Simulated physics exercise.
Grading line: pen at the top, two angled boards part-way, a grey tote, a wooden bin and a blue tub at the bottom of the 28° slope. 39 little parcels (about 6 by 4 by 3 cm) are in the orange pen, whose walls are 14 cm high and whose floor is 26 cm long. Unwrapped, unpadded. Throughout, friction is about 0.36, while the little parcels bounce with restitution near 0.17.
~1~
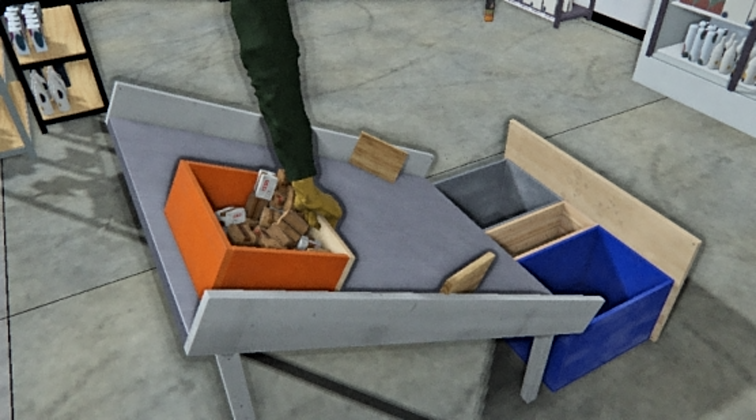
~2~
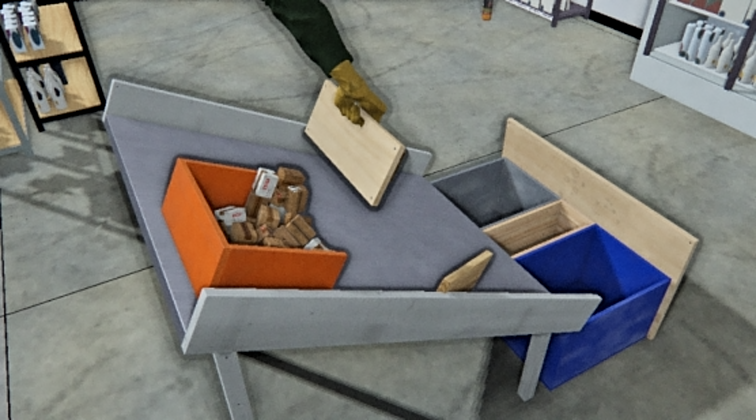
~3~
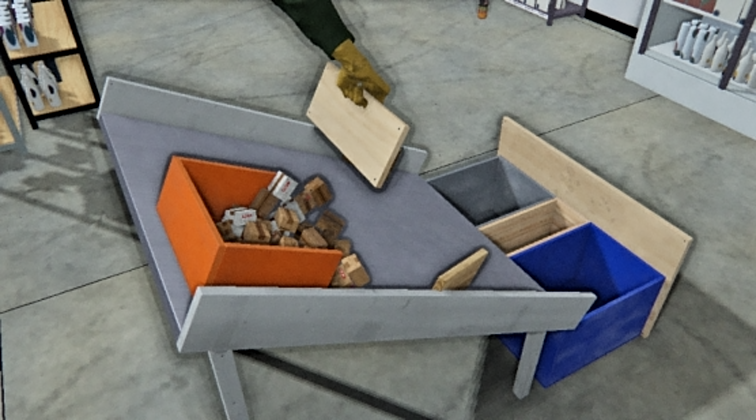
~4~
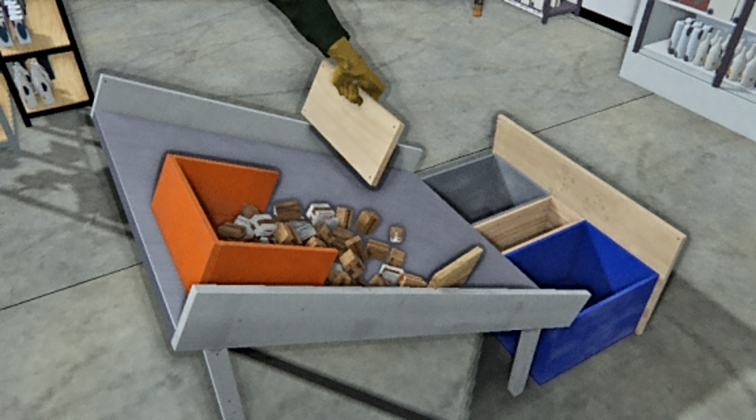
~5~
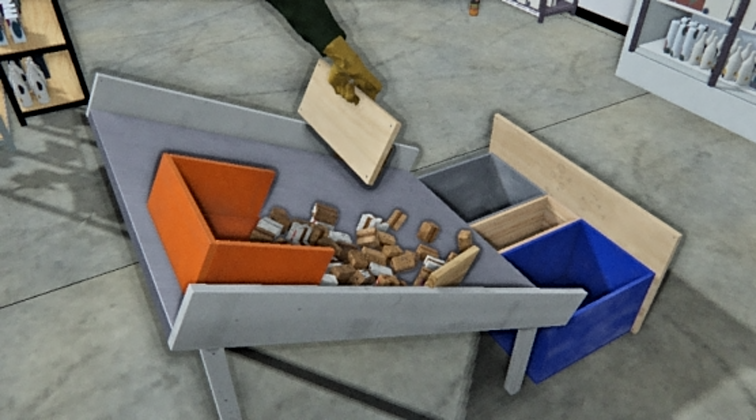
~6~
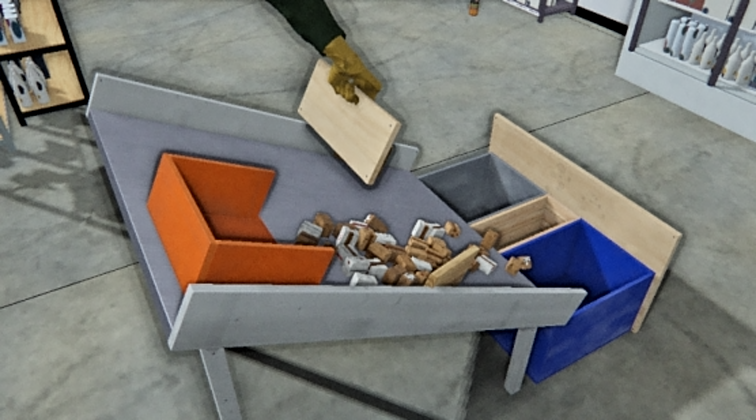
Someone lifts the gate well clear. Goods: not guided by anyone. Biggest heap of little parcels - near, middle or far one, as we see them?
Nearest.
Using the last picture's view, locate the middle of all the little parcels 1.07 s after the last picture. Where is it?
The centre sits near (562, 292).
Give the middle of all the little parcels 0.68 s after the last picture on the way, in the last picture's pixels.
Somewhere around pixel (549, 280) in the last view.
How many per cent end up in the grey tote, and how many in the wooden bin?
Approx. 0 % / 35 %.
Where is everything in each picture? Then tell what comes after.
In the first picture (places track the rim corner closest to us here; the camera pans a little), orange pen (233, 248); grey tote (471, 236); all still inside.
In the second picture, orange pen (230, 246).
In the third picture, orange pen (225, 245); 14 out.
In the fourth picture, orange pen (220, 243); 25 out, the lowest parcel at (395, 260).
In the fifth picture, orange pen (217, 242); 36 out, the lowest parcel at (465, 242).
In the sixth picture, orange pen (217, 242); grey tote (456, 229); 39 out, the lowest parcel at (524, 263).
Then, 0.17 s after the last picture, 1 in the wooden bin, 4 in the blue tub, 31 on the slope and 3 in the air.
Then, 0.39 s after the last picture, 3 in the wooden bin, 10 in the blue tub, 23 on the slope and 3 in the air.
Then, 0.68 s after the last picture, 10 in the wooden bin, 19 in the blue tub, 4 on the slope and 6 in the air.
Outcome (1.07 s after the last picture), 13 in the wooden bin and 26 in the blue tub.
